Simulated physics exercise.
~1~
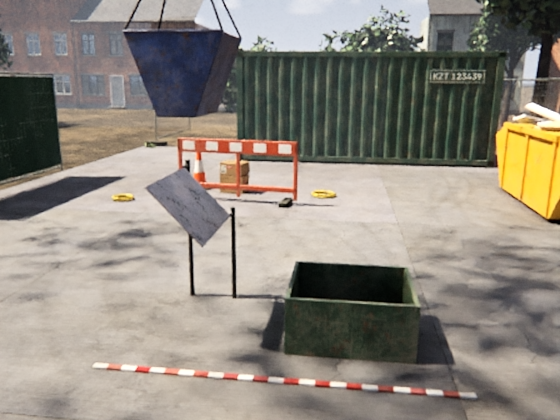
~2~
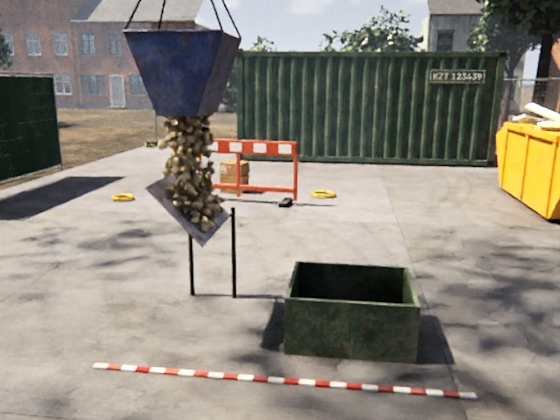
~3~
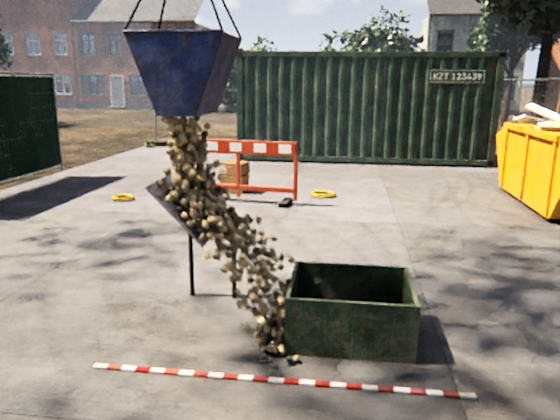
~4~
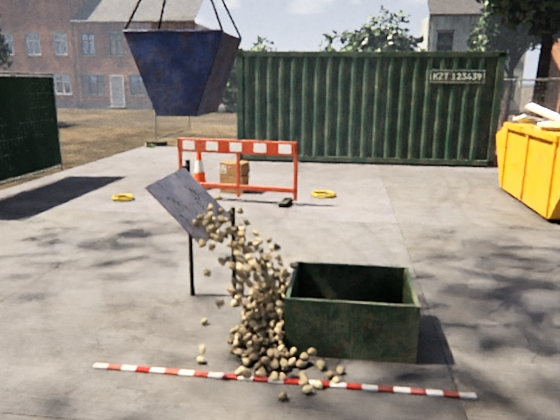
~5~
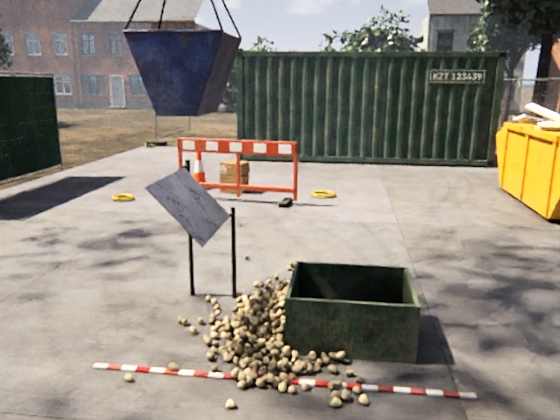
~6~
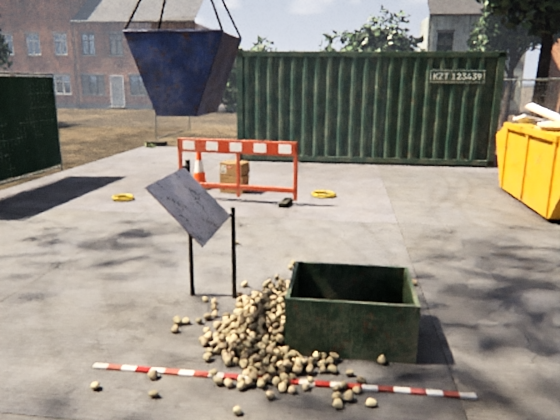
Paved yard with containers, rounded stones pouring from a hanging blue skip, glancing off a tilted plate and heaping beside a green bin.
